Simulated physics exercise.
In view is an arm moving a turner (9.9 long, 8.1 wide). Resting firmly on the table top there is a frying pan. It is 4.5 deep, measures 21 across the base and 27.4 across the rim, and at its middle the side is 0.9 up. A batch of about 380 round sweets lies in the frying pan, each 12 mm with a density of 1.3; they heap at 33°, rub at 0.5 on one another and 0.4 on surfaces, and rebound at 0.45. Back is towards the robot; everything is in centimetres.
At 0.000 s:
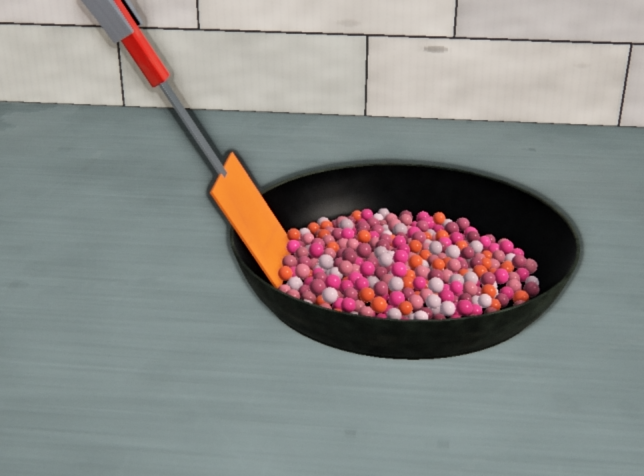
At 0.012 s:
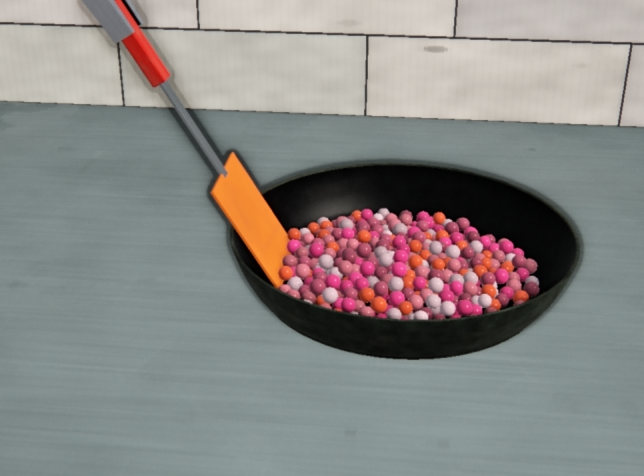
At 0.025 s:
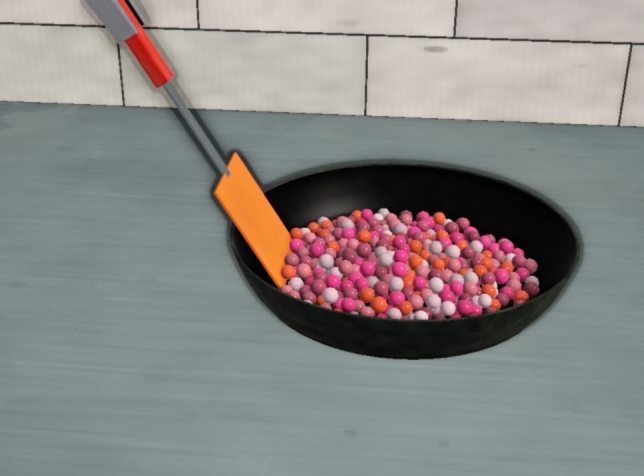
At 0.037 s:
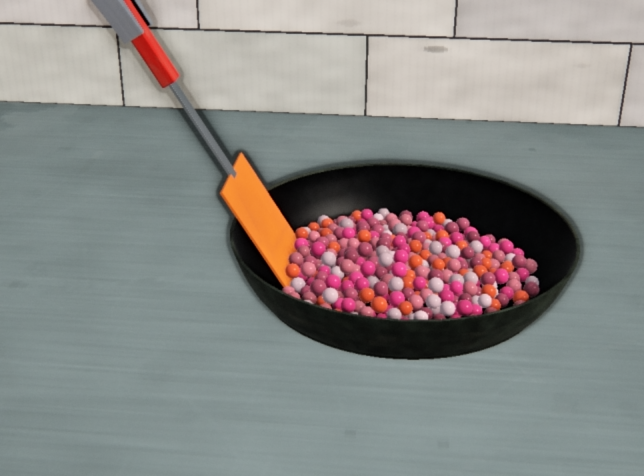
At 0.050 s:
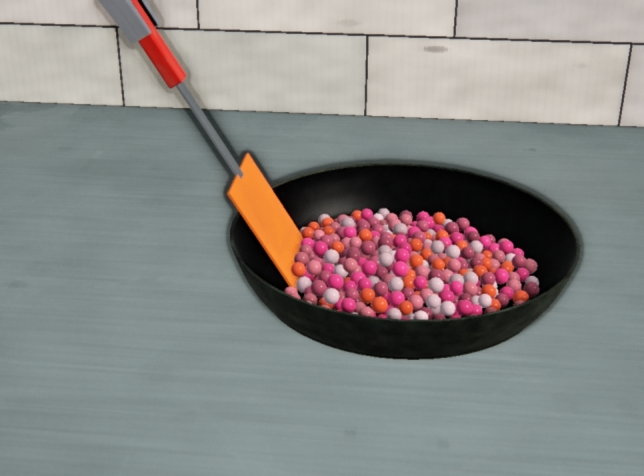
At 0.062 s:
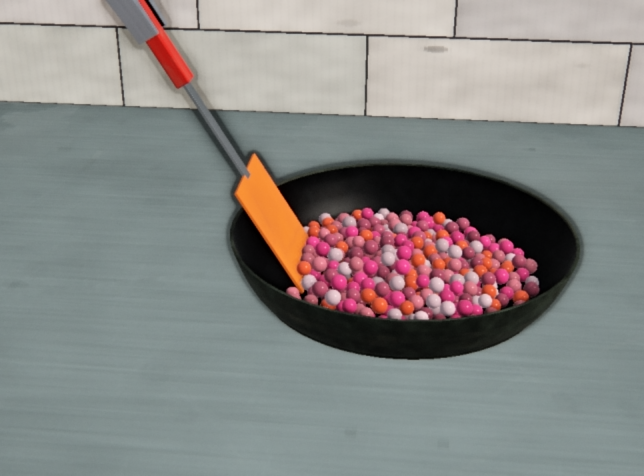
An orange turner on a gray and red arm moves slightly to the right inside a black frying pan, nudging the left edge of a heap of pink, orange and white round sweets, while the pan stays still on the table top.
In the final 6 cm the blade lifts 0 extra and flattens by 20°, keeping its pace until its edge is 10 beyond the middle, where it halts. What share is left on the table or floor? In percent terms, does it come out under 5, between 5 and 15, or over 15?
It comes out under 5 %.
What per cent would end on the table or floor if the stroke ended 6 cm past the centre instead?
My guess would be around 0 per cent.
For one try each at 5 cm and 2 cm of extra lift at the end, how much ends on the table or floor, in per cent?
Try one gives about 5 in a hundred, try two about 5 in a hundred.
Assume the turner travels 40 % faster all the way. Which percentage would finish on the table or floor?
About 5 per cent.
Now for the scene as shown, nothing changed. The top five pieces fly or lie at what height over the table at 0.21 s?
About 4 cm.
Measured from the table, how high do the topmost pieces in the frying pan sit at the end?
It reaches around 6.0 cm.
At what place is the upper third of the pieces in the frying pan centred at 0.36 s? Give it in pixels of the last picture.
Centre: Approx. (506, 256) in the last view.
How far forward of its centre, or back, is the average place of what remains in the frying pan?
Roughly 5.0 centimetres ahead.
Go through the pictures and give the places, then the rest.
The first frame shows turner top edge at (222, 171), sloping 59°; upper third of the load around (397, 260), from x 285 to 530, top at y 215; 377 in the frying pan.
The second frame shows turner top edge at (222, 171), sloping 59°; upper third of the load around (397, 260), from x 285 to 530, top at y 215.
The third frame shows turner top edge at (225, 172), sloping 59°; upper third of the load around (397, 260), from x 285 to 530, top at y 215.
The fourth frame shows turner top edge at (231, 172), sloping 59°; upper third of the load around (396, 260), from x 285 to 530, top at y 215.
The fifth frame shows turner top edge at (238, 172), sloping 59°; upper third of the load around (395, 259), from x 285 to 530, top at y 215.
The sixth frame shows turner top edge at (245, 173), sloping 59°; upper third of the load around (394, 259), from x 290 to 530, top at y 215; 377 in the frying pan.
By 0.21 s, sloping 59°, highest piece 4 above the table; 377 in the frying pan.
By 0.36 s, sloping 53°, highest piece 4 above the table; 377 in the frying pan.
By 0.64 s, sloping 39°, highest piece 6 above the table; 368 in the frying pan, 9 on the table or floor.
By 1.69 s, sloping 39°, highest piece 5 above the table; 368 in the frying pan, 9 on the table or floor.
Final count, 368 in the frying pan, 9 on the table or floor. That is 2 % on the table or floor.
